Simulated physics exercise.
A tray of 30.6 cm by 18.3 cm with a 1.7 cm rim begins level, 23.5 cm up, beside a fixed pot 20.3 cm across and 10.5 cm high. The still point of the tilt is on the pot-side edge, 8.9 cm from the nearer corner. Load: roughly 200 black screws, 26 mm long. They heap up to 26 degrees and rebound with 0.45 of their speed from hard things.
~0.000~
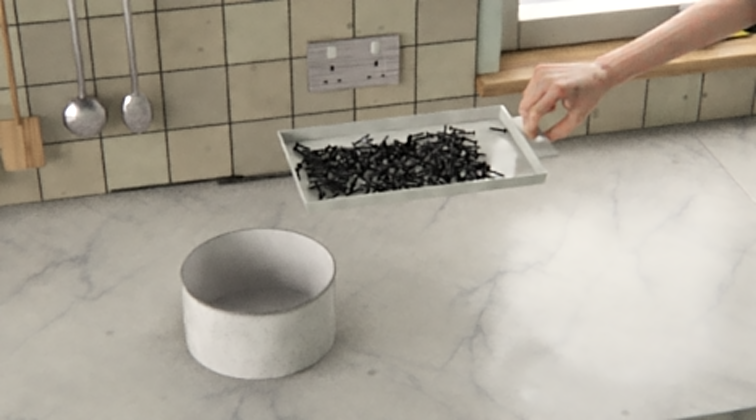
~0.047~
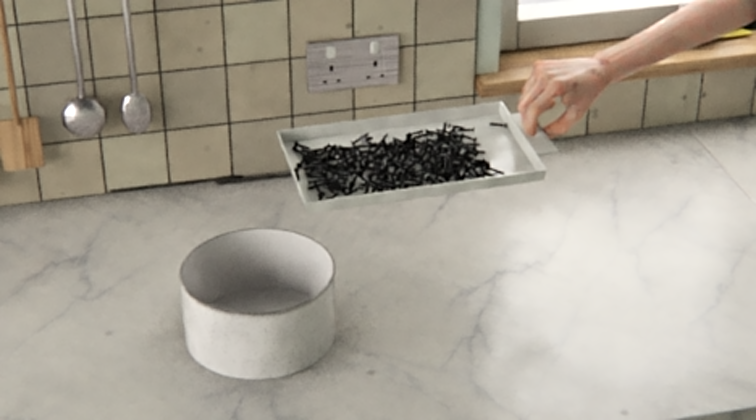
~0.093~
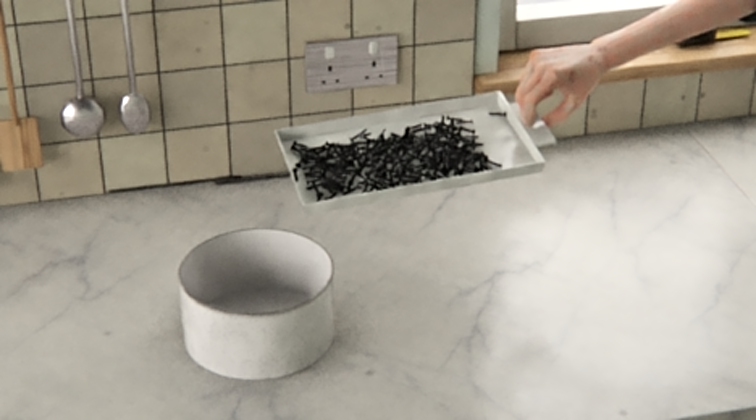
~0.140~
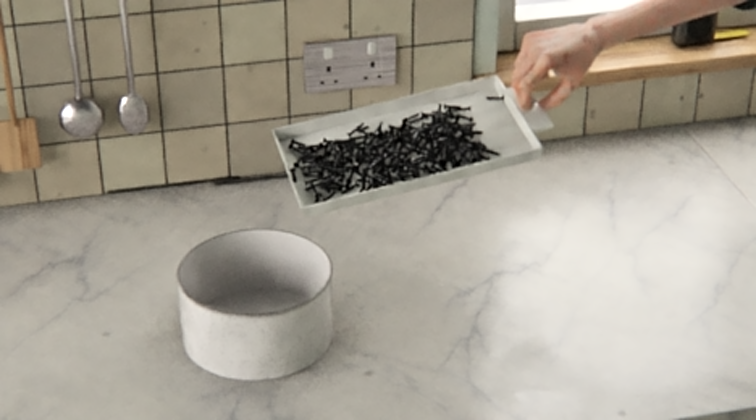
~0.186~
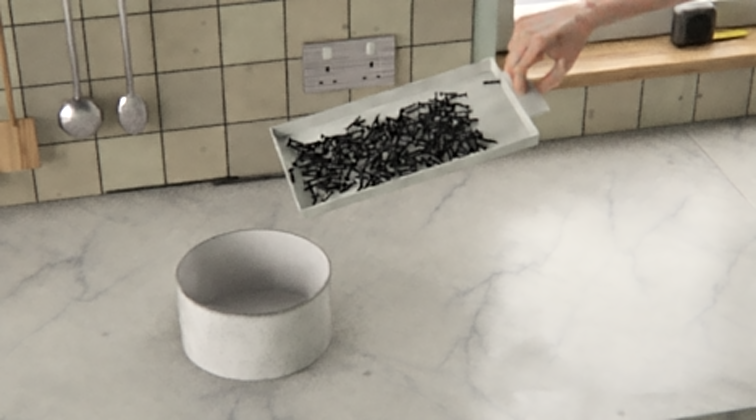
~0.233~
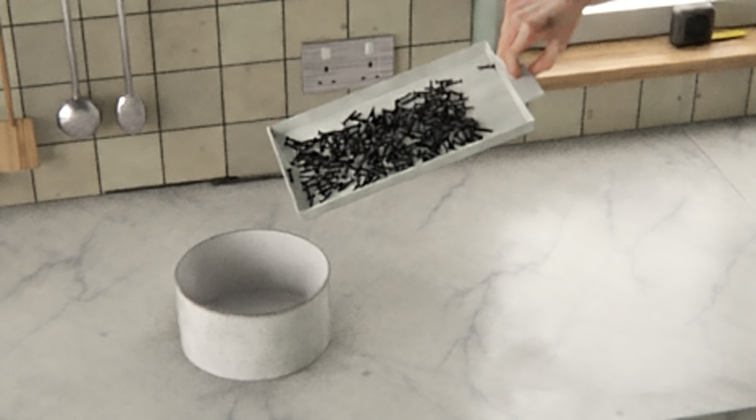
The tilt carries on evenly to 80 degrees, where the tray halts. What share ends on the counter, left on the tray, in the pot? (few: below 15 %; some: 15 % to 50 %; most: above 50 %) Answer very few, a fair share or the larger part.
Counter a fair share, tray very few, pot the larger part.
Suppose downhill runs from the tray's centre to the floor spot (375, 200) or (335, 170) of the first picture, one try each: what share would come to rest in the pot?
About 30 and 80 per cent.
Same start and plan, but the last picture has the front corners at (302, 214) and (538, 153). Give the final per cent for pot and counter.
Pot 35, counter 65.
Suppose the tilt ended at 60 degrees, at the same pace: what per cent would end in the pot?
Then about 60 per cent.
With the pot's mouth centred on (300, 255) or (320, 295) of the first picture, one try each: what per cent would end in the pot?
About 35 and 75 per cent.
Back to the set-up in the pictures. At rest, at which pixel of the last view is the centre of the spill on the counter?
Around (240, 407).
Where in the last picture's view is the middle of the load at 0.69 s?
Around (292, 195).
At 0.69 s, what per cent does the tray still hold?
Roughly 85 per cent.
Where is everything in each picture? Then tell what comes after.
Tray tilt 0 degrees, front corners at (308, 201) and (544, 171); middle of the pieces at (400, 163); pot at (258, 269), in the first frame.
Tray tilt 1 degrees, front corners at (307, 202) and (544, 168); middle of the pieces at (399, 162), in the second frame.
Tray tilt 4 degrees, front corners at (305, 203) and (542, 160), lowest corner left front; middle of the pieces at (397, 158), in the third frame.
Tray tilt 9 degrees, front corners at (303, 206) and (539, 147), lowest corner left front; middle of the pieces at (394, 152), in the fourth frame.
Tray tilt 14 degrees, front corners at (302, 208) and (535, 133), lowest corner left front; middle of the pieces at (391, 146), in the fifth frame.
Tray tilt 19 degrees, front corners at (300, 211) and (530, 119), lowest corner left front; middle of the pieces at (386, 141); pot at (252, 270). The tray's pace is about 110 degrees a second, in the sixth frame.
Then, at 0.51 s, tilt 49 degrees; the tray holds 100 %, the pot 0 %.
After 0.69 s, tilt 69 degrees; the tray holds 85 %, the pot 0 %.
Then, at 1.00 s, tilt 80 degrees; the tray holds 10 %, the pot 65 %.
In the end, at 2.1 s, counter 25 %, tray 5 %, pot 70 %.
